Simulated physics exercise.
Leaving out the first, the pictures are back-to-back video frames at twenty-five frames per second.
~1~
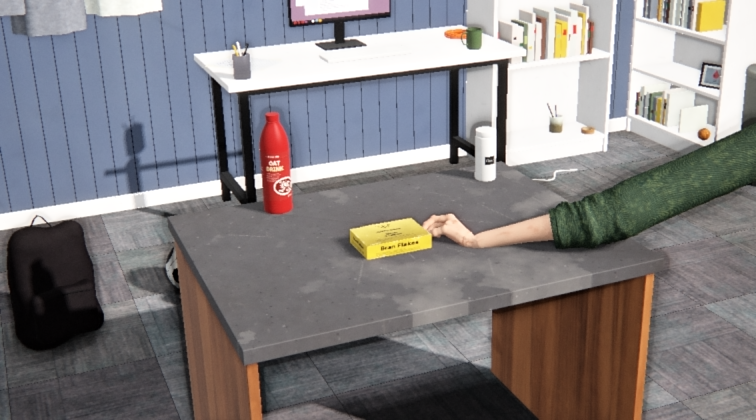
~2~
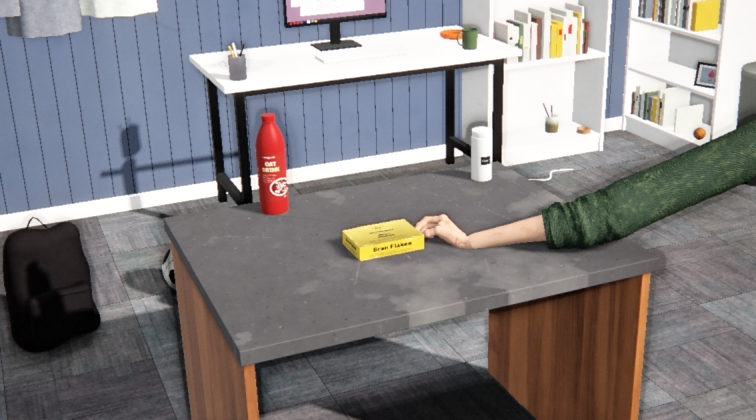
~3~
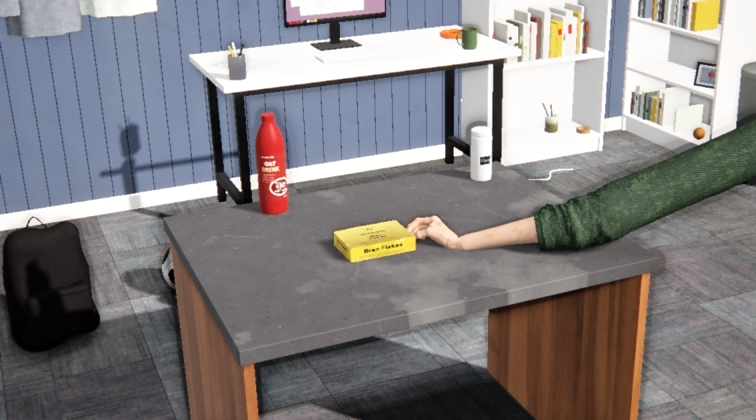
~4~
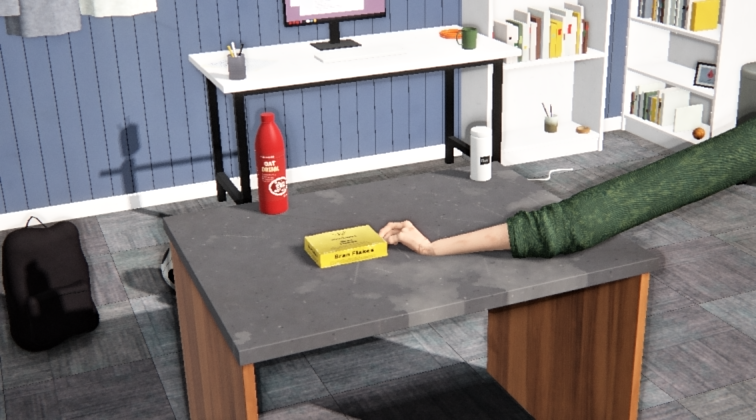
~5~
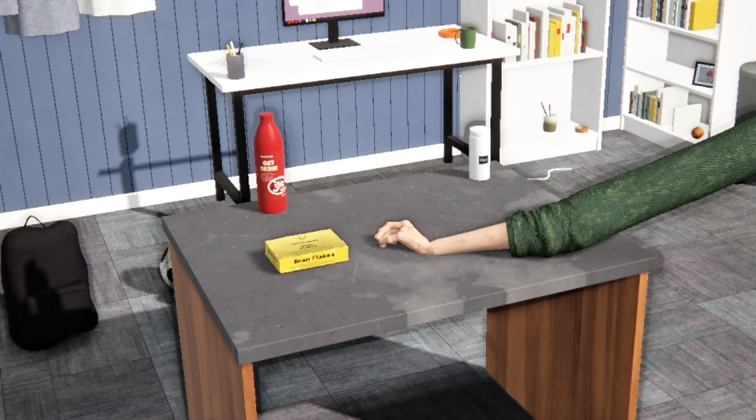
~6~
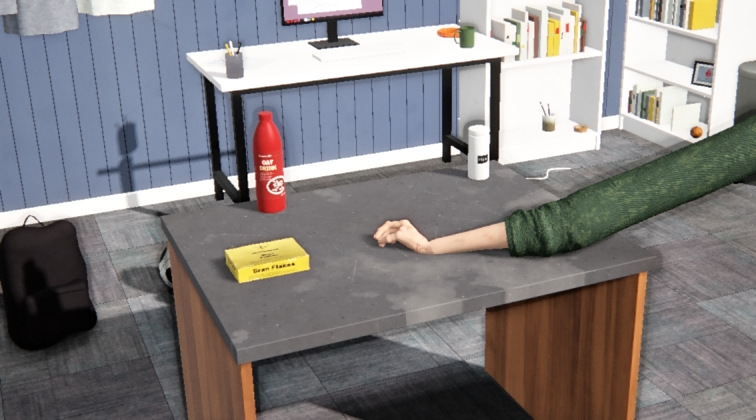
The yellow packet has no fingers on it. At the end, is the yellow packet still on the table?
It carries over the edge.
Then, 0.30 s later than the last frame, yellow packet now off the table.
Then, 0.50 s later than the last frame, things are still on the move.
When it is over, off the table, yellow packet.
